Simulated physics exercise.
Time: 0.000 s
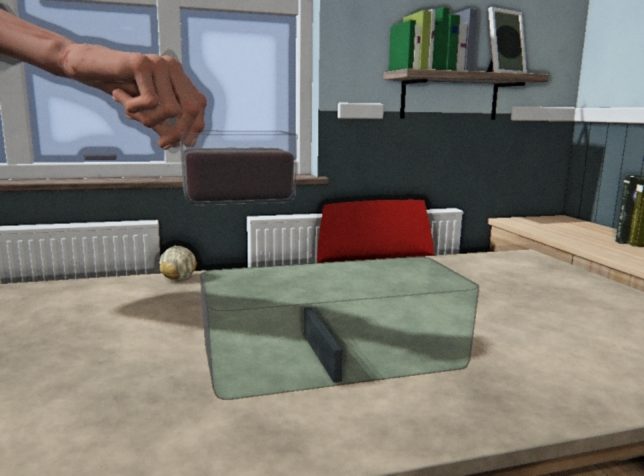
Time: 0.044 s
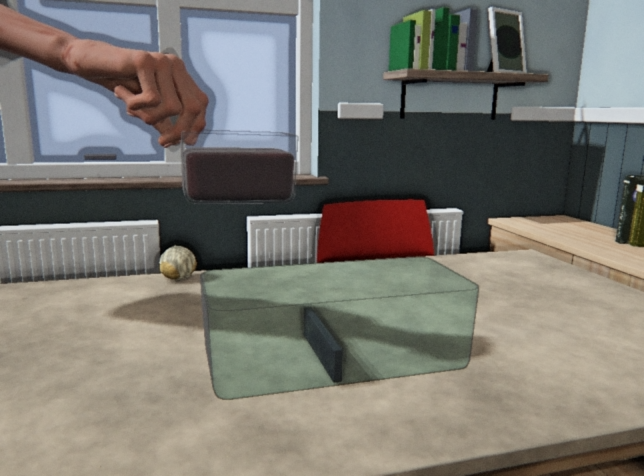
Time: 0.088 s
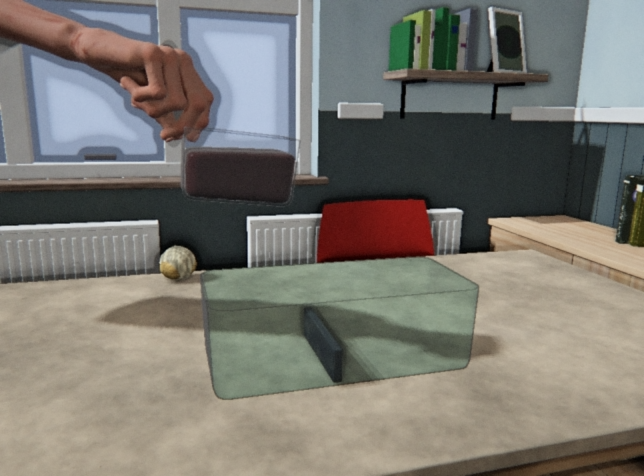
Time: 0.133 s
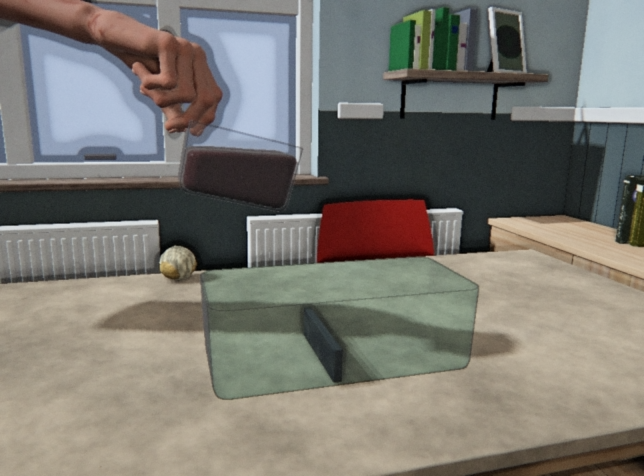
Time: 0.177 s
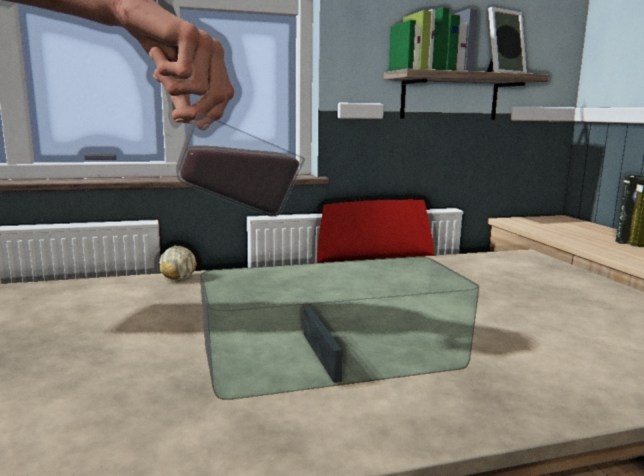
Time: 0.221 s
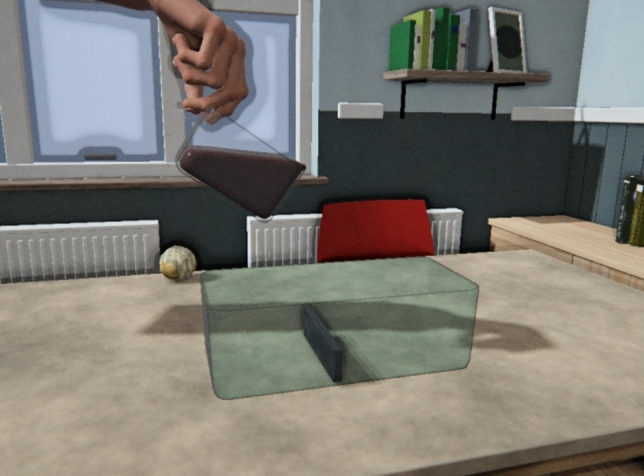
A hand tilting a small dark oblong tub steadily to the right above a clear, empty long basin on a table.
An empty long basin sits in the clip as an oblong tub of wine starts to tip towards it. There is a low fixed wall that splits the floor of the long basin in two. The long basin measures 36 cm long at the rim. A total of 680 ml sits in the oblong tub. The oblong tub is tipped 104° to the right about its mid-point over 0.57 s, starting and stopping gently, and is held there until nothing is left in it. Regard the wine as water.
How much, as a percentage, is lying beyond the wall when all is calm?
Around 68 per cent lies beyond the wall.
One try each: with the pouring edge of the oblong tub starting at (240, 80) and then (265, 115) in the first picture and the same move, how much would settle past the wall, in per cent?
10 per cent first, 40 per cent second.
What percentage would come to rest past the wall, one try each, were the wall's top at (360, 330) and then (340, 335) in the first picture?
10 % and 40 %.
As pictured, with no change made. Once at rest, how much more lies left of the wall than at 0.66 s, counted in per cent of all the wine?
That amounts to roughly 12 per cent of the whole.
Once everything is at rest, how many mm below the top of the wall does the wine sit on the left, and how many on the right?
Looks like roughly 38 mm on the left and roughly 32 mm on the right.
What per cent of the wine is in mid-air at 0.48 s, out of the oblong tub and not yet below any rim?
My guess is roughly 50 %.
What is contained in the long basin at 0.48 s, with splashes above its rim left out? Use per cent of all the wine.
Fraction in basin: Approx. 22%.
By 0.48 s the tilt is 97° and 28 per cent is still to pour, 0 is left of the wall and 21 right of it.
By 0.66 s the tilt is 104° and 7 per cent is still to pour, 18 is left of the wall and 69 right of it.
By 0.86 s the tilt is 104° and 1 per cent is still to pour, 28 is left of the wall and 68 right of it.
By 1.07 s the tilt is 104° and 0 per cent is still to pour, 31 is left of the wall and 68 right of it.
At rest 31 per cent lies left of the wall, 68 right of it and 1 outside.
